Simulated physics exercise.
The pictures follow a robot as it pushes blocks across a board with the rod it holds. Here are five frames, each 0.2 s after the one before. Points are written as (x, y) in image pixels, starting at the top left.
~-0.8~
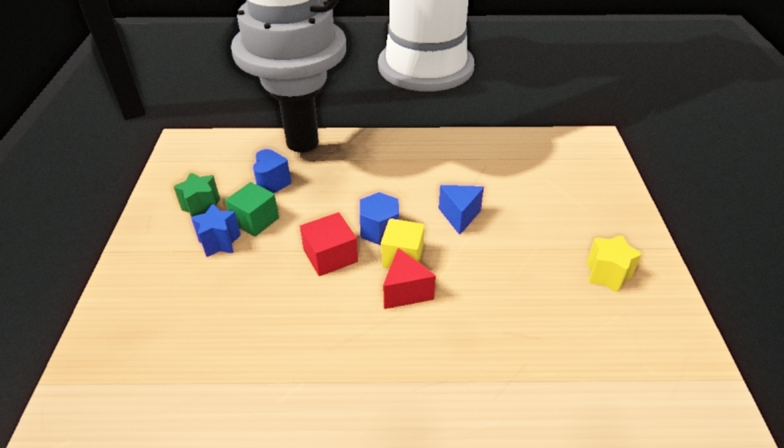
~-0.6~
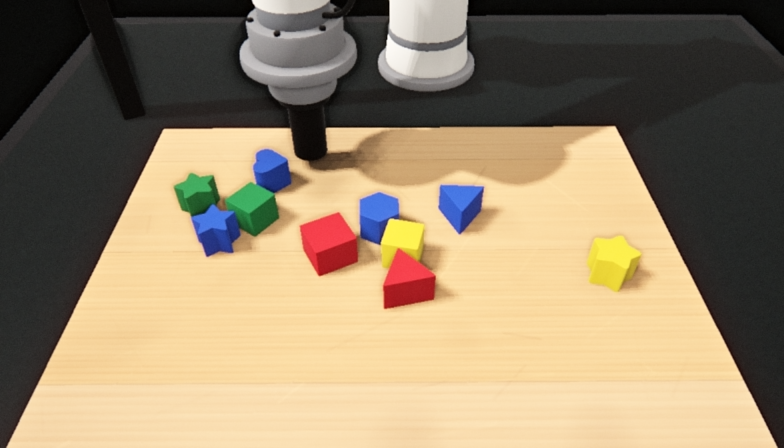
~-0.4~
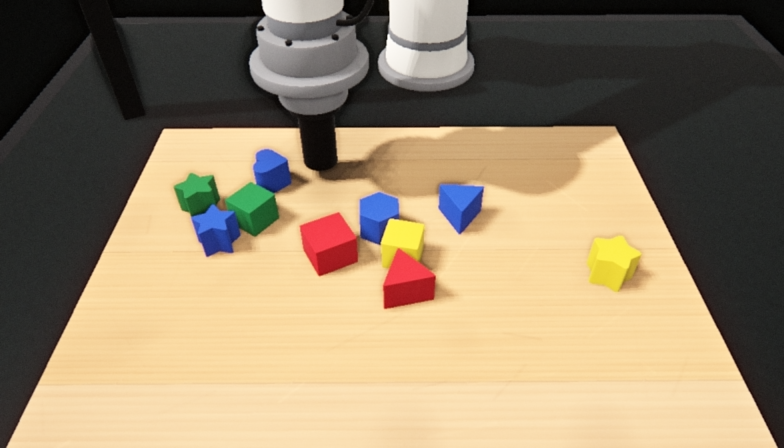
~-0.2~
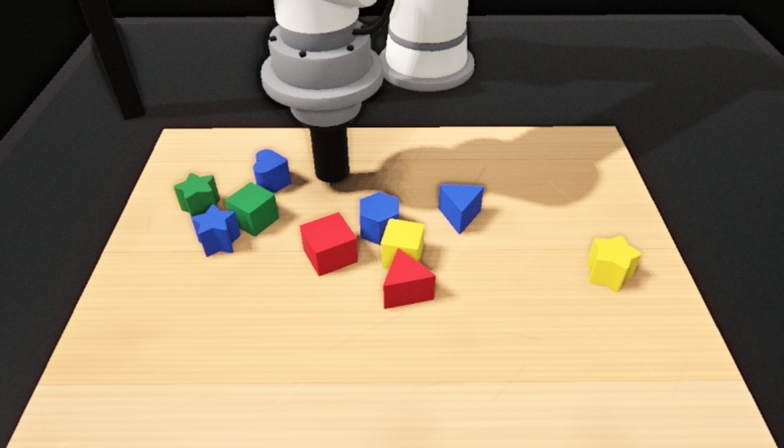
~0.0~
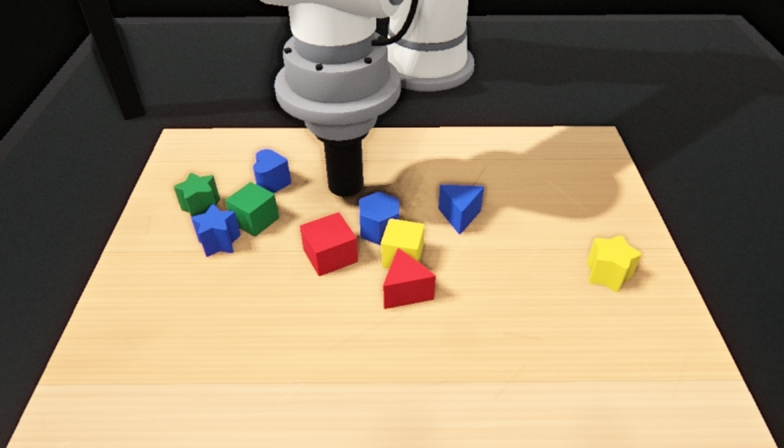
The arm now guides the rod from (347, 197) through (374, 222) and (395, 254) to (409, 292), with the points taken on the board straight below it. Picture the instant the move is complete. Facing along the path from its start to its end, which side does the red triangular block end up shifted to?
Slides right.
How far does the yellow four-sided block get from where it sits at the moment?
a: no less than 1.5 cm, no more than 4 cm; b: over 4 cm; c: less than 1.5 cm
The one that fits is b, over 4 cm.
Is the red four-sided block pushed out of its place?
Going by the path, no.
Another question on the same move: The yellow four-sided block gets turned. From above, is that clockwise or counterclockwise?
From the top, the block rotates clockwise.
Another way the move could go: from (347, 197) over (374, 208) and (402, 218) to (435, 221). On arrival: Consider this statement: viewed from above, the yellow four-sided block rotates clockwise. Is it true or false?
The statement is false.
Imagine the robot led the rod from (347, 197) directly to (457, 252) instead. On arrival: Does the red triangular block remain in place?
No
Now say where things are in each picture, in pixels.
In the first frame, tip of the rod (303, 143), middles of tops, red four-sided block (328, 231), blue six-sided block (379, 206), yellow four-sided block (403, 233), red triangular block (406, 269).
In the second frame, rod (311, 151), nothing pushed.
In the third frame, rod (321, 161), nothing pushed.
In the fourth frame, rod (332, 172), nothing pushed.
In the fifth frame, rod (346, 186), red four-sided block (328, 231), blue six-sided block (379, 206), yellow four-sided block (403, 233), red triangular block (406, 269).
The first path, step by step. One third of the way, rod (374, 211); blue six-sided block (400, 219), turned 15° anticlockwise; yellow four-sided block (419, 247), turned 30° clockwise; red triangular block (408, 276).
Two thirds of the way, rod (396, 243); blue six-sided block (436, 239), turned 40° anticlockwise; yellow four-sided block (451, 268), turned 65° clockwise; red triangular block (407, 278).
At the end, rod (409, 281); red four-sided block unmoved; blue six-sided block (447, 245), turned 60° anticlockwise; yellow four-sided block (463, 277), turned 60° clockwise; red triangular block (414, 310), turned 10° clockwise.
